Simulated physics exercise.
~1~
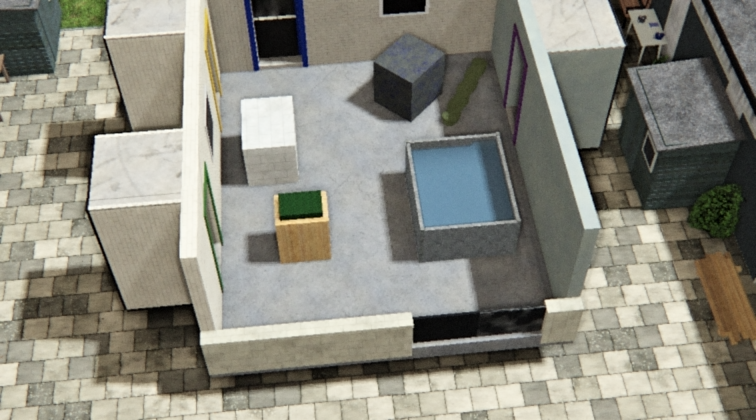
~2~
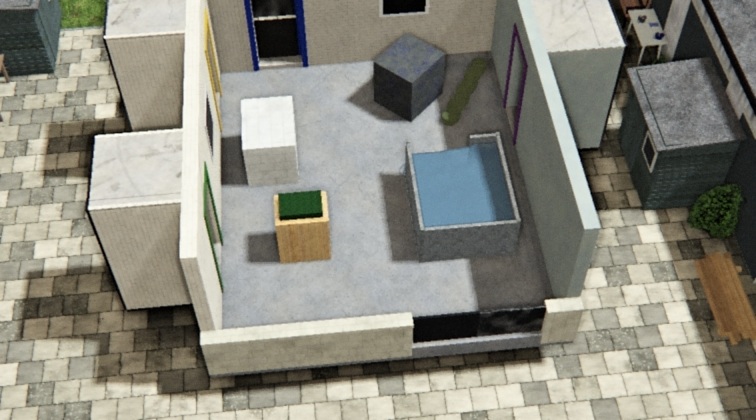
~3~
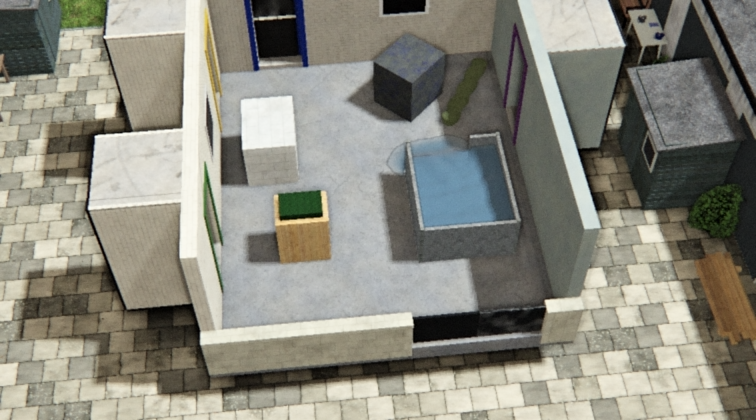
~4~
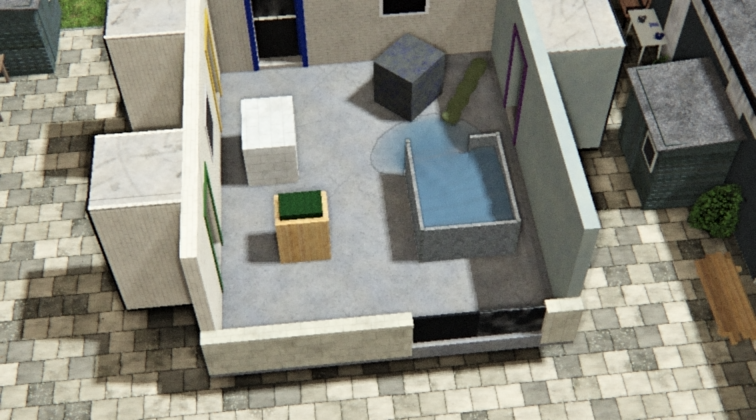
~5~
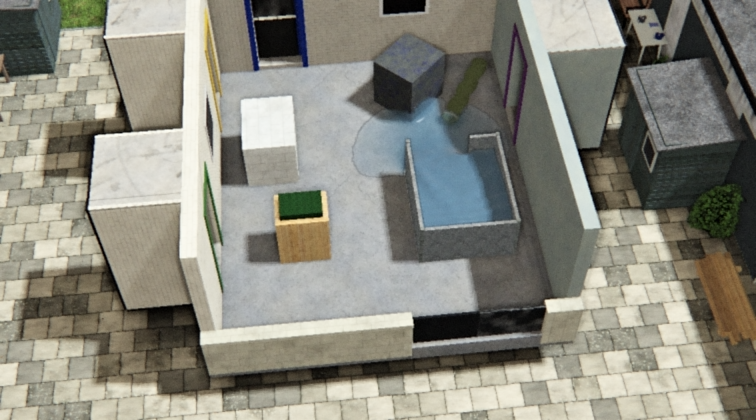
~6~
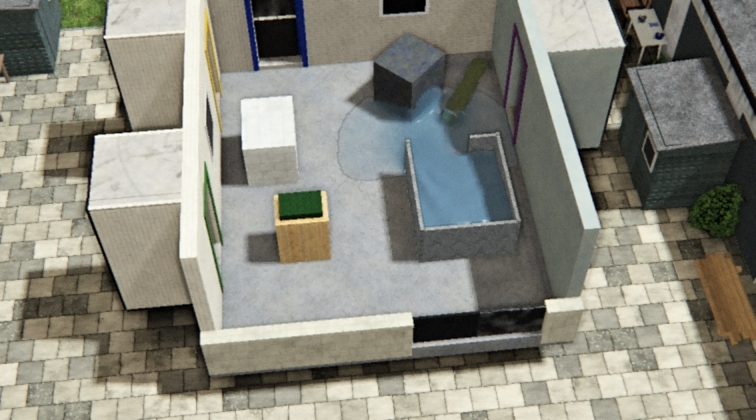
At first, a square tank of still blue water stands on the right of a walled yard, near a dark block and a green strip. Part of its far side opens, and water pours out behind it, then spreads across the grey floor in a widening sheet, reaching the block and strip.
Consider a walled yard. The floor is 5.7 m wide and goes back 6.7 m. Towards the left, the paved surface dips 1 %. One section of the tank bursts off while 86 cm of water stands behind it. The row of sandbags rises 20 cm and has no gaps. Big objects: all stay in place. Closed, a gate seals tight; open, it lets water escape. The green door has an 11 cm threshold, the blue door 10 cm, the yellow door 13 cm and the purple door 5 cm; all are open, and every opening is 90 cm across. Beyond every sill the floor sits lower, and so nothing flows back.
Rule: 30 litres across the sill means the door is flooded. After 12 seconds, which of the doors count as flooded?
Green door: Not flooded; blue door: Flooded; yellow door: Flooded; purple door: Flooded.
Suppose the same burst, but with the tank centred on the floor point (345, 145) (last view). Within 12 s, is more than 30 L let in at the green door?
Green: Within limit.
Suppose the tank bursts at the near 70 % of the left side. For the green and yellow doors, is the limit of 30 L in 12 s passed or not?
Measured against that limit, green comes out beyond it and yellow comes out short of it.
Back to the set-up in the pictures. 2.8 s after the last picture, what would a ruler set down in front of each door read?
Door by door, in cm: Green reads 0, blue reads 17, yellow reads 25, purple reads 16.
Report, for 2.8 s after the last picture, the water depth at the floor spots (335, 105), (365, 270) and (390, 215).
About 10, 0 and 0 cm.
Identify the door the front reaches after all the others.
Door: Green.
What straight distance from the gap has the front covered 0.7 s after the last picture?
Around 4.2 metres.
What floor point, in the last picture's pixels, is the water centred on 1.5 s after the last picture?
Its balance point lies near (417, 144).
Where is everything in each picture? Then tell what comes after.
The first frame shows still water, 86 cm deep, in the tank at (461, 183).
In the second frame, the front is at (402, 173), 0.7 m from the gap on the tank's far side; 0.3 m2 of floor is under water; 86 cm left at the back of the tank.
In the third frame, water pours out on the tank's far side and has run 1.0 m, to a hidden place; typically 14 cm deep outside, 86 cm at the tank's back.
In the fourth frame, water pours out on the tank's far side and has run 1.5 m, to (439, 117); typically 11 cm deep outside, 80 cm at the tank's back.
In the fifth frame, the front is at (438, 99), 2.0 m from the gap on the tank's far side; 3.9 m2 of floor is under water; 73 cm left at the back of the tank.
In the sixth frame, water pours out on the tank's far side and has run 2.4 m, to (367, 101); typically 6 cm deep outside, 74 cm at the tank's back.
Then, 0.7 s after the last picture water covers 30 % of the floor and is deepest (50 cm) near (421, 121); green door not reached, blue door 8 cm at the sill, 0 L in, yellow door not reached, purple door 7 cm at the sill, 8 L in.
Then, 1.5 s after the last picture water covers 40 % of the floor and is deepest (54 cm) near (221, 74); green door not reached, blue door 19 cm at the sill, 23 L in, yellow door 12 cm at the sill, 0 L in, purple door 11 cm at the sill, 25 L in.
Then, 2.8 s after the last picture water covers 50 % of the floor and is deepest (28 cm) near (273, 76); green door not reached, blue door 17 cm at the sill, 54 L in, yellow door 25 cm at the sill, 57 L in, purple door 16 cm at the sill, 97 L in.
Then, 6.3 s after the last picture water covers 80 % of the floor and is deepest (18 cm) near (221, 125); green door 4 cm at the sill, 0 L in, blue door 16 cm at the sill, 141 L in, yellow door 17 cm at the sill, 168 L in, purple door 10 cm at the sill, 209 L in.
Then, 11.3 s after the last picture water covers 95 % of the floor and is deepest (11 cm) near (221, 118); green door 8 cm at the sill, 0 L in, blue door 9 cm at the sill, 155 L in, yellow door 11 cm at the sill, 176 L in, purple door 4 cm at the sill, 223 L in.
